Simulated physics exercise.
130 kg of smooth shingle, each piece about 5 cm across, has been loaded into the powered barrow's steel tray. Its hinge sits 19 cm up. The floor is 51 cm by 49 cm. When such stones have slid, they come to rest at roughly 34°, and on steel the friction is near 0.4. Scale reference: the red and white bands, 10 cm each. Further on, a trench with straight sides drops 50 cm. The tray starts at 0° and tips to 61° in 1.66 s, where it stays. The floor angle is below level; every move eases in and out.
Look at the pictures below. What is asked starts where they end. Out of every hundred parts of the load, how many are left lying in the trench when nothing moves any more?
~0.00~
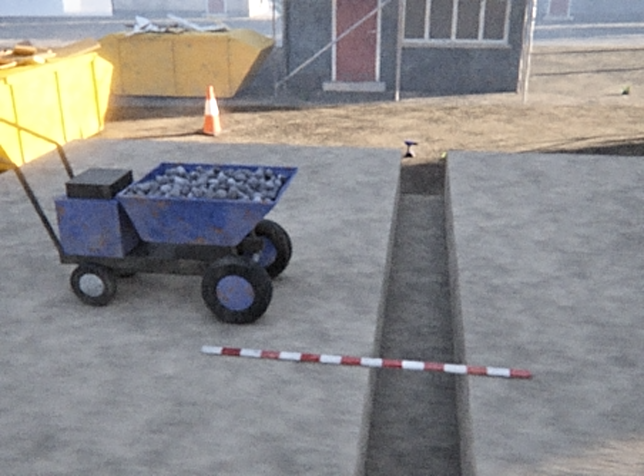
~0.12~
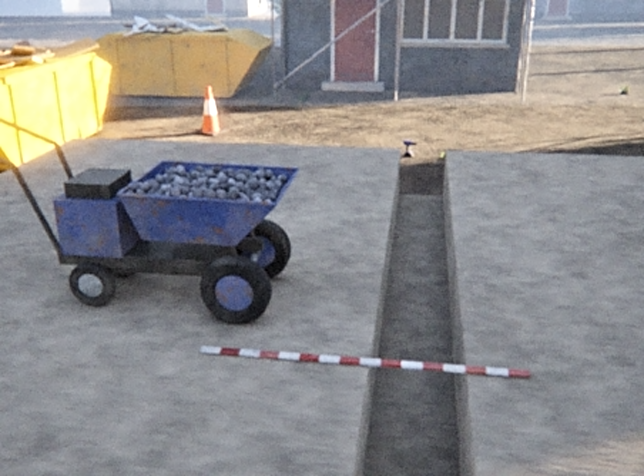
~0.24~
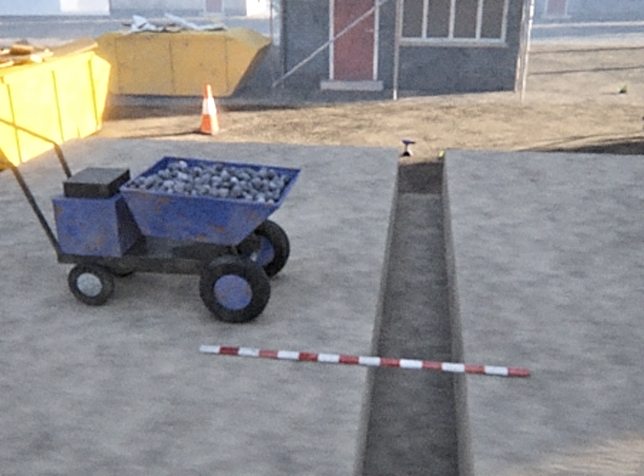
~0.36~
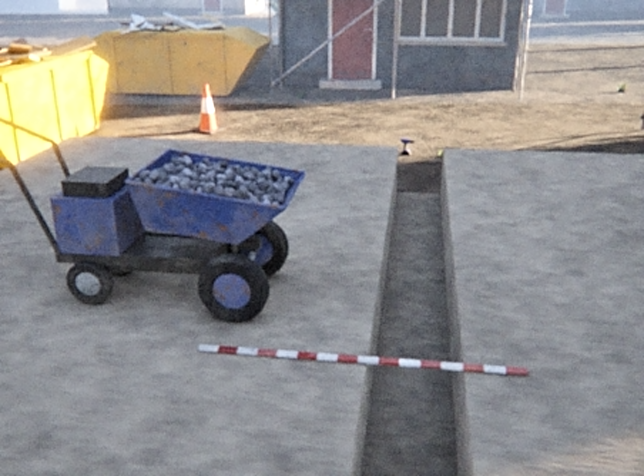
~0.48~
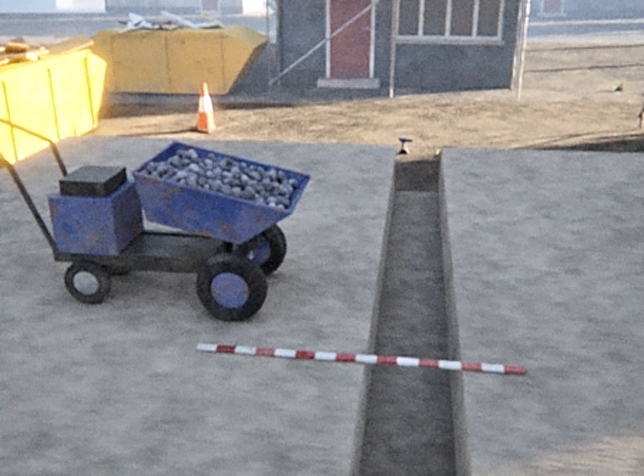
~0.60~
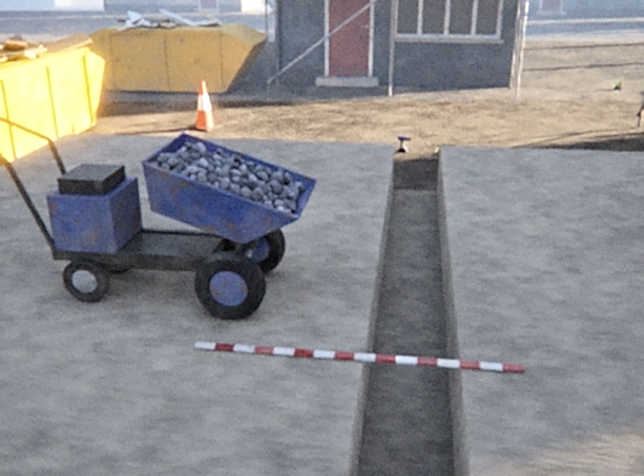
Around 84 in every hundred.
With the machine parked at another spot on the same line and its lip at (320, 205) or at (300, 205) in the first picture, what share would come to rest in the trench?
The first gives about 100 percent and the second about 100 percent.
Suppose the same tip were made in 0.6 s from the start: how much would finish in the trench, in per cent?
It would be near 90 per cent.
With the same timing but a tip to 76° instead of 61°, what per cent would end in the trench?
I'd expect around 70 in a hundred.
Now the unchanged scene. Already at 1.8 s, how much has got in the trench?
Close to 30 per cent has got there by then.
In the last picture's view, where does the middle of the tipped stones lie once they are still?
(406, 369).
After 1.2 s the floor is at 51°; 99 % in the tray, 1 % short of the trench; the foremost stones are at (344, 250).
After 1.8 s the floor is at 61°; 52 % in the tray, 16 % short of the trench, 32 % in the trench; the foremost stones are at (442, 379).
After 2.1 s the floor is at 61°; 26 % in the tray, 16 % short of the trench, 58 % in the trench; the foremost stones are at (446, 387).
After 4.1 s the floor is at 61°; 0 % in the tray, 16 % short of the trench, 84 % in the trench; the foremost stones are at (447, 401).
